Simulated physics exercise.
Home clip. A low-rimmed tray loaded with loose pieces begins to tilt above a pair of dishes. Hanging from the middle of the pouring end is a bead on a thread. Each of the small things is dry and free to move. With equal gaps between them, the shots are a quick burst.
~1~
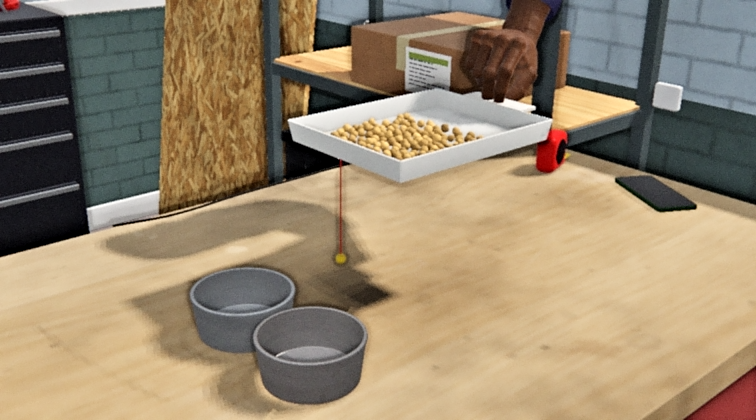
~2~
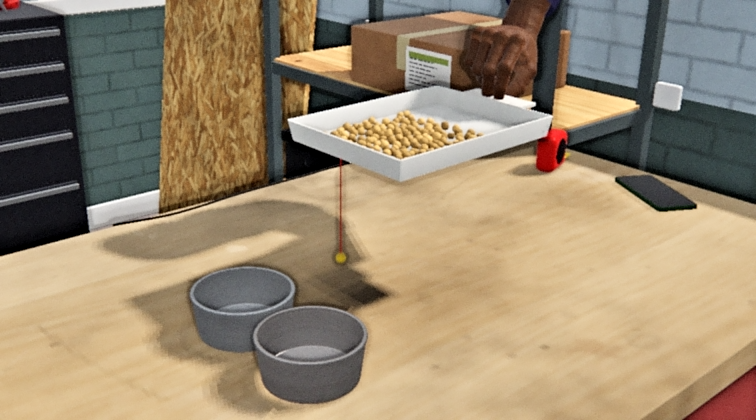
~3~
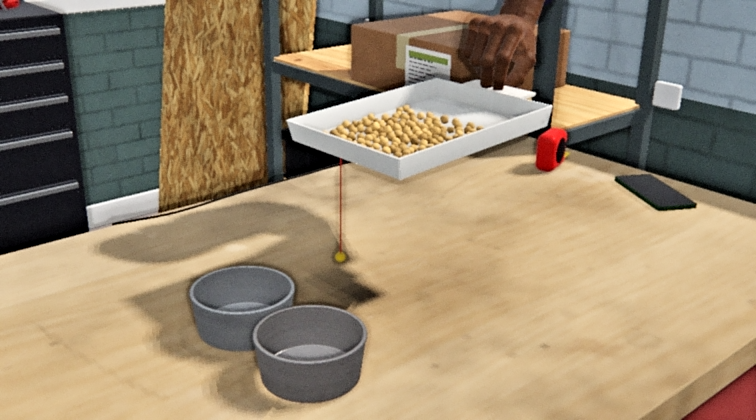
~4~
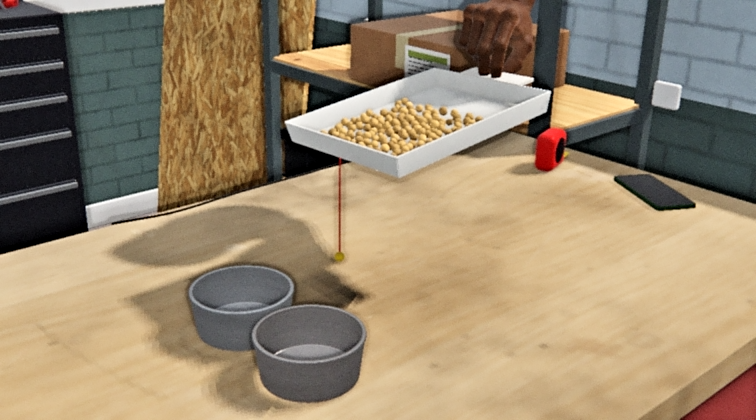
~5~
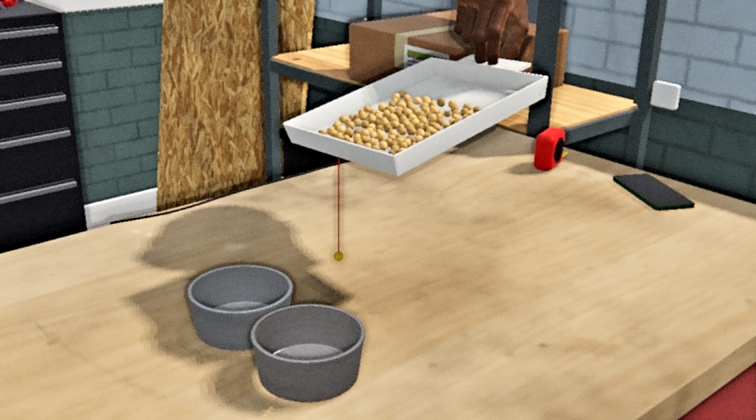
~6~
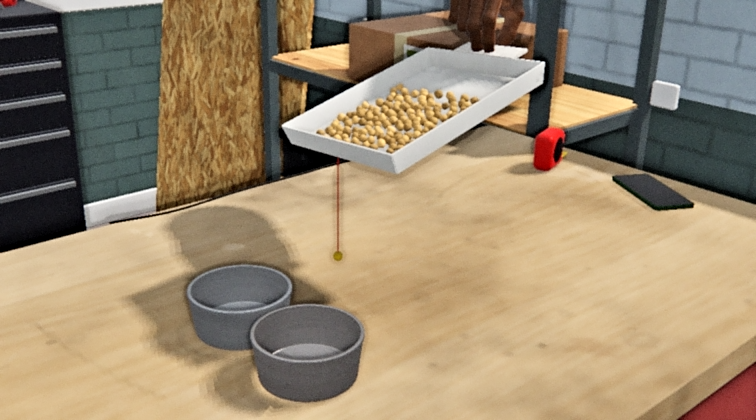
A hand at the far edge of a white tray of dried chickpeas gradually raises that side, tilting the tray toward its near left corner, while the bead hanging on a thread and the two gray dishes below stay nearly still.
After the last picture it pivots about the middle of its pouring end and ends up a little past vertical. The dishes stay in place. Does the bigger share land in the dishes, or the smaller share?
The smaller share lands in them.
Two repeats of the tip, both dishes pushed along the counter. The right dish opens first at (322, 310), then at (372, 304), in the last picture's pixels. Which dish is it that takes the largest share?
Trial one goes to the left of the two, trial two to the left of the two.
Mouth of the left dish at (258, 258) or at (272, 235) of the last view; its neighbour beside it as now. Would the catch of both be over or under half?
Try 1: In excess of half; try 2: Not up to half.
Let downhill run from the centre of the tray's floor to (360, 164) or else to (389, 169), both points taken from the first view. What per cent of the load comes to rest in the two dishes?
For the first aim it is 40 in a hundred, for the second 10 in a hundred.
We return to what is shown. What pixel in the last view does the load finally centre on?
Centre at rest: Close to (275, 305).
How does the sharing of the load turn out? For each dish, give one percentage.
In the left dish 30 per cent comes to rest, in the right dish 10 per cent.
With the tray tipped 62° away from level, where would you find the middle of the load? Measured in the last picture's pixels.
Close to (347, 114).
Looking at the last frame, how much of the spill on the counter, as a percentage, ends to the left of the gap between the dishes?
Reading: Around 40 %.
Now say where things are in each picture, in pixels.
The first picture shows corners of the pouring end near (293, 120) and (401, 160), level; middle of the load near (399, 140), dried chickpeas; left dish near (200, 322); right dish near (266, 370); bead on its thread near (341, 258).
The second picture shows corners of the pouring end near (293, 120) and (401, 159), level; middle of the load near (399, 138).
The third picture shows corners of the pouring end near (292, 120) and (399, 157), tipped barely, lowest at the left corner; middle of the load near (398, 134).
The fourth picture shows corners of the pouring end near (290, 121) and (397, 155), tipped a little, lowest at the left corner; middle of the load near (397, 130).
The fifth picture shows corners of the pouring end near (288, 123) and (394, 154), tipped a little, lowest at the left corner; middle of the load near (395, 125).
The sixth picture shows corners of the pouring end near (287, 125) and (392, 153), tipped clearly, lowest at the left corner; middle of the load near (393, 121); left dish near (197, 319); right dish near (263, 368).
Shortly afterwards, tray tipped steeply; the whole lot on the tray.
Next, tray tipped past a quarter turn; all but a few on the tray; a little in the air.
Some moments later, tray tipped past a quarter turn; a little in the right dish; near a quarter in the left dish; near two thirds outside both.
In the end, tray tipped past a quarter turn; a little in the right dish; near a quarter in the left dish; near two thirds outside both.
